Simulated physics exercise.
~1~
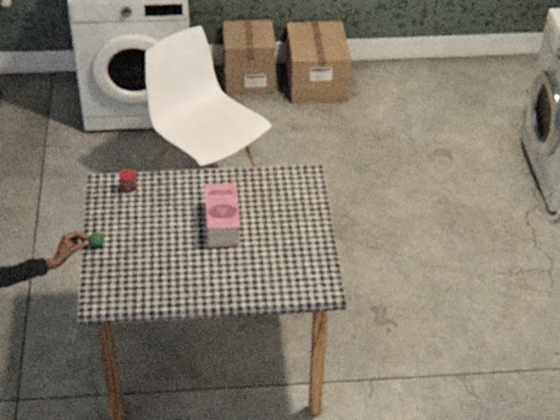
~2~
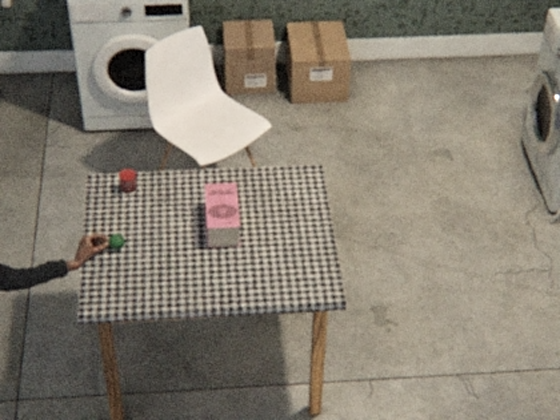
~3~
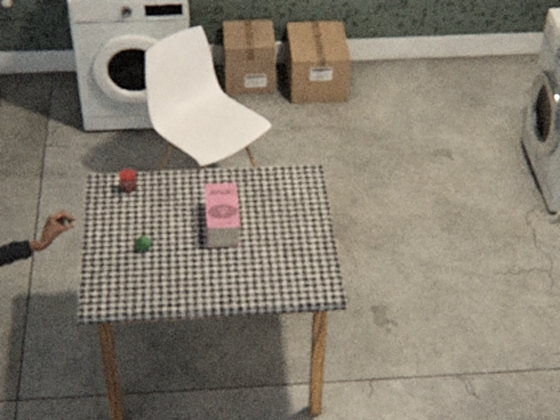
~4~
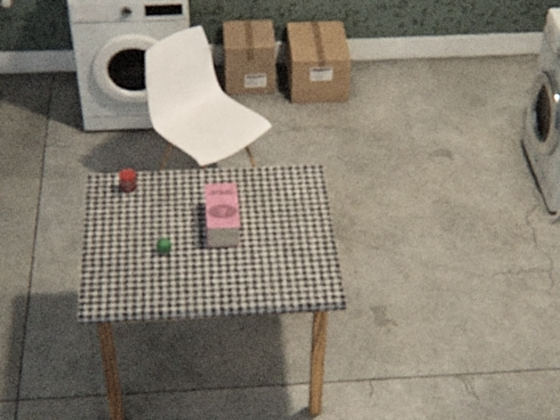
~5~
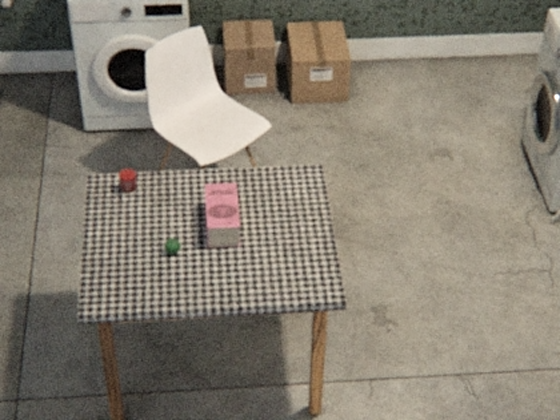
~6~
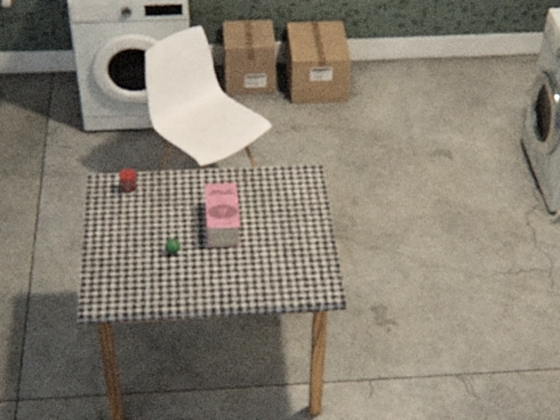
In a room with a grey concrete floor, seen from above, a table with a black-and-white checked cloth stands before a white chair, a washing machine and two cardboard boxes. A red tin sits near the table's back left corner, and a pink book lies right of the middle. From the left, a hand pushes a small green ball rightward from the table's left edge. The hand lets go and draws back out of view while the ball keeps rolling right. It slows and comes to rest on the cloth, short of the unmoved book.
